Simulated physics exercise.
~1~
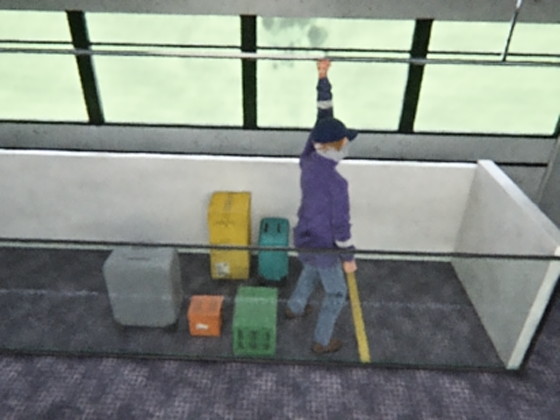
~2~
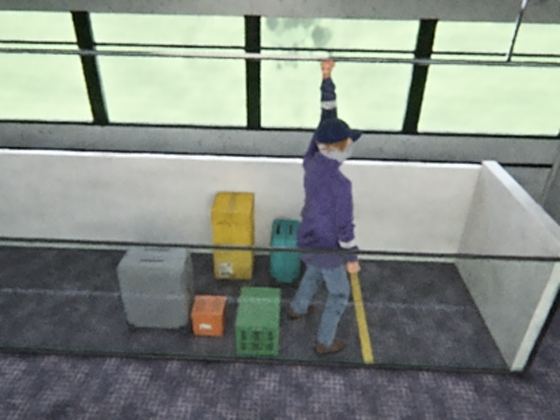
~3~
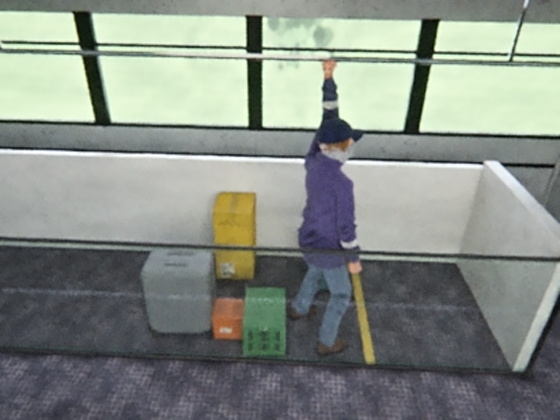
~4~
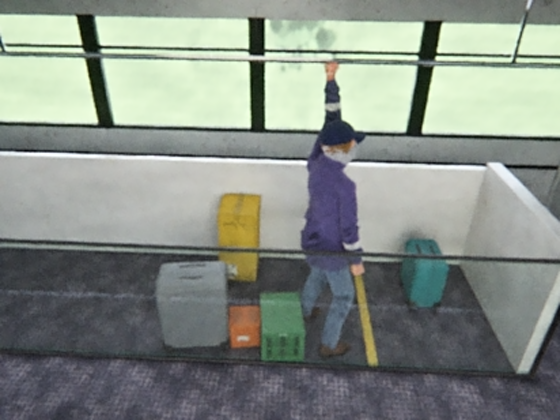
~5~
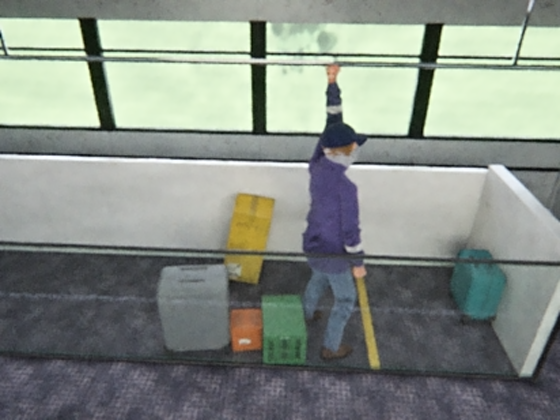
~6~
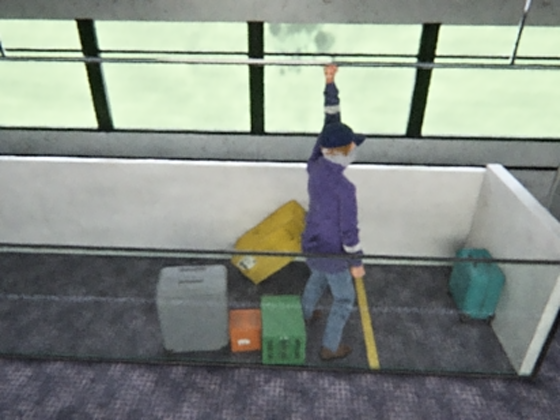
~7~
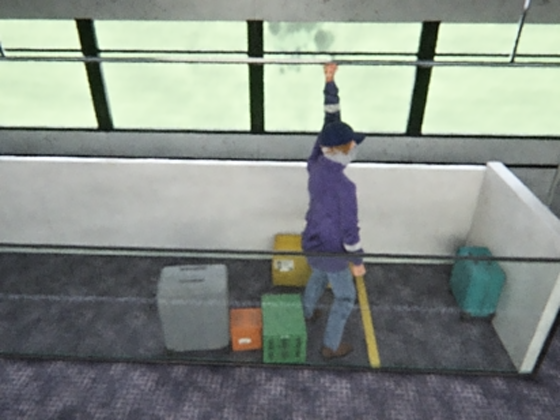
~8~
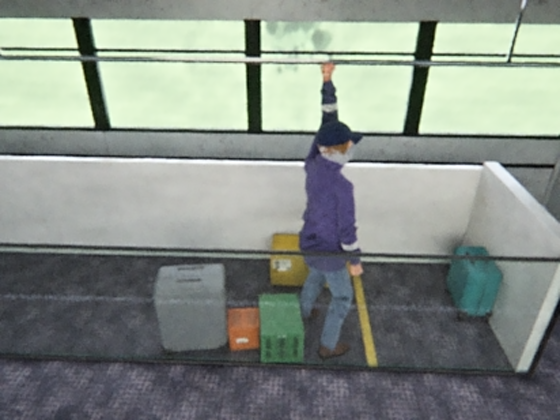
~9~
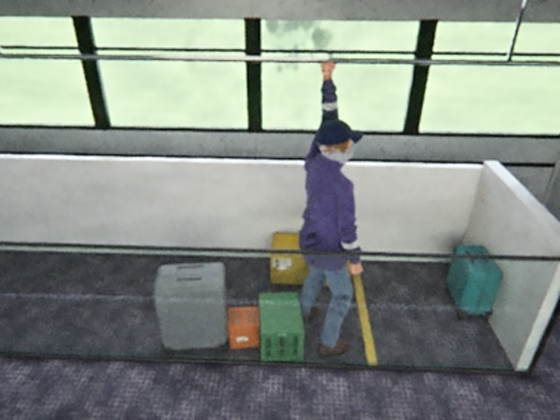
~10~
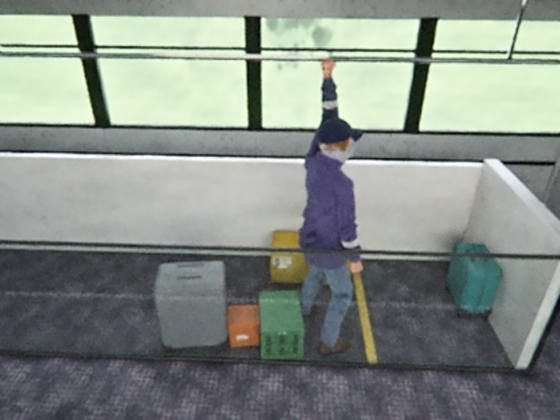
A person in a purple jacket and dark cap stands in a low-walled luggage bay below windows, seen from above and the side, one hand gripping an overhead rail. A grey case, an orange tub, a green crate, a tall yellow bag and a small teal case sit left of a yellow floor line. The teal case rolls right behind the person, while the grey case slides right and the tub and crate shift slightly. The teal case crosses the line toward the right wall as the yellow bag tips rightward onto its side. Everything settles, with only the teal case beyond the line.
